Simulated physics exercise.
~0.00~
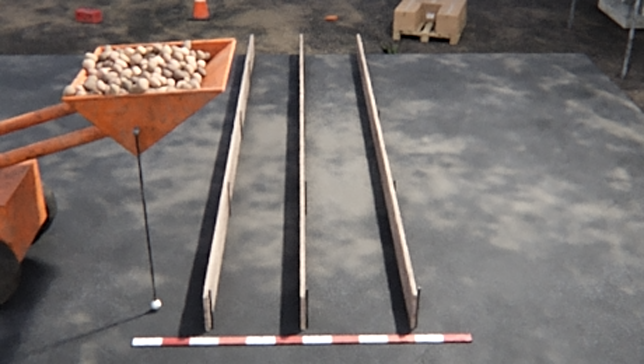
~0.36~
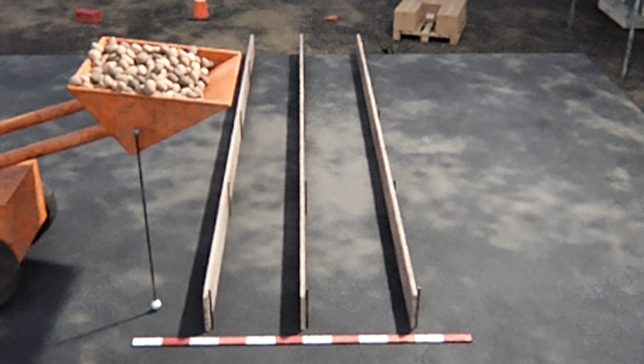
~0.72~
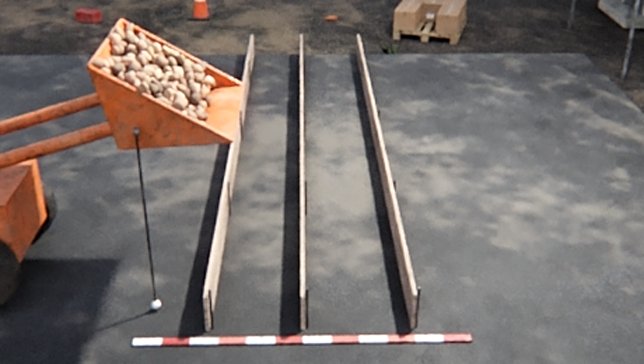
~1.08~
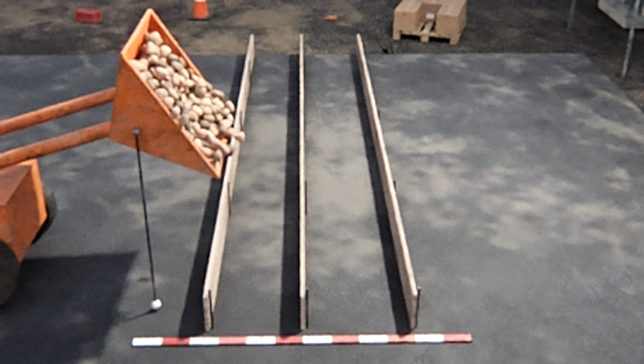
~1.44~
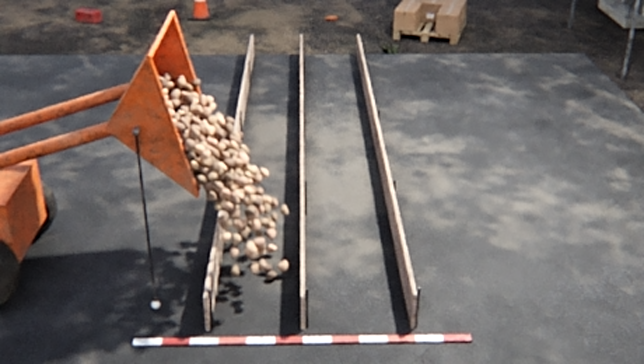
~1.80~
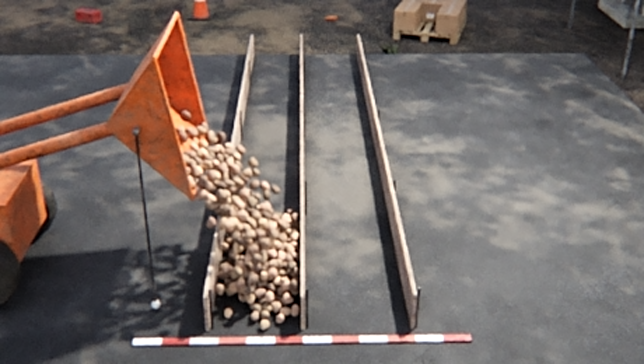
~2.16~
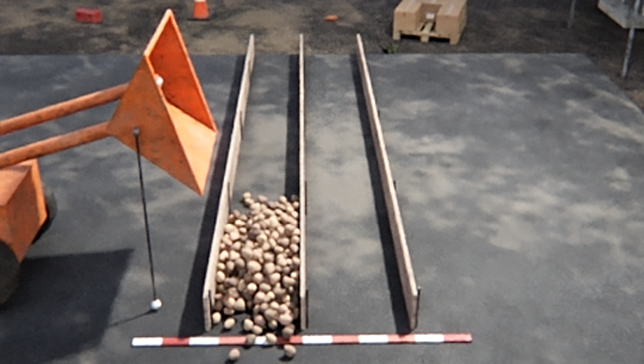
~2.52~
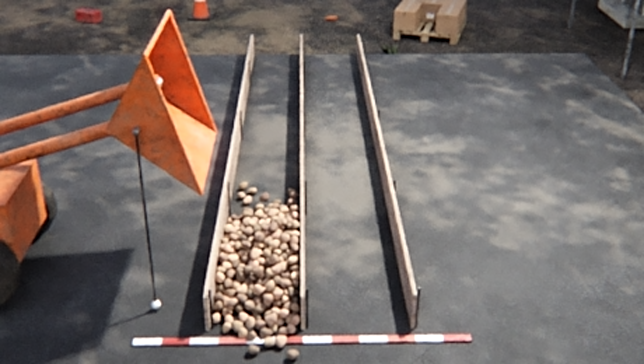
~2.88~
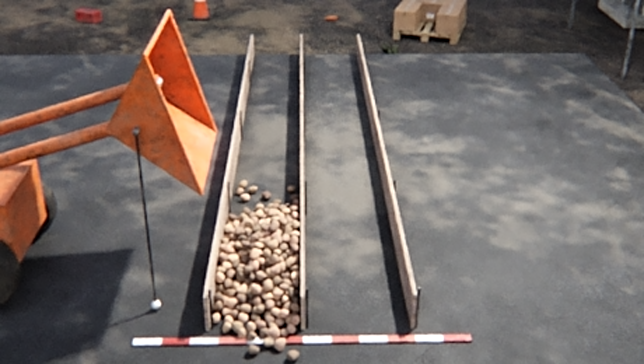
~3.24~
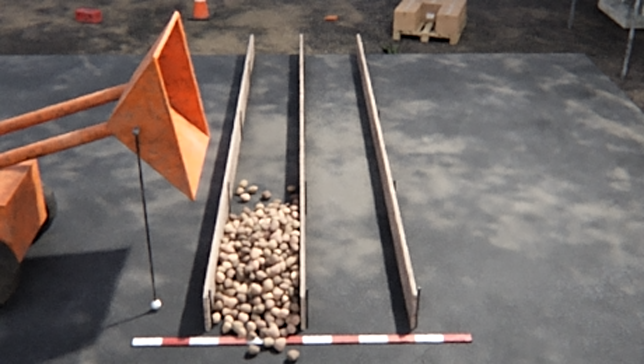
On a sunlit patch of dark tarmac, seen from above by a still camera, an orange loader at the left holds a bucket heaped with pale, rounded stones. Three long, thin planks stand on edge beside it, forming two lanes, with a red and white banded strip across their near ends. The bucket tips to the right, and the stones slide out and pour over the first plank into the left lane. The emptied bucket jerks back slightly, then tilts forward again. The stones settle in a heap there, a few spilling onto the strip, while the right lane stays empty.
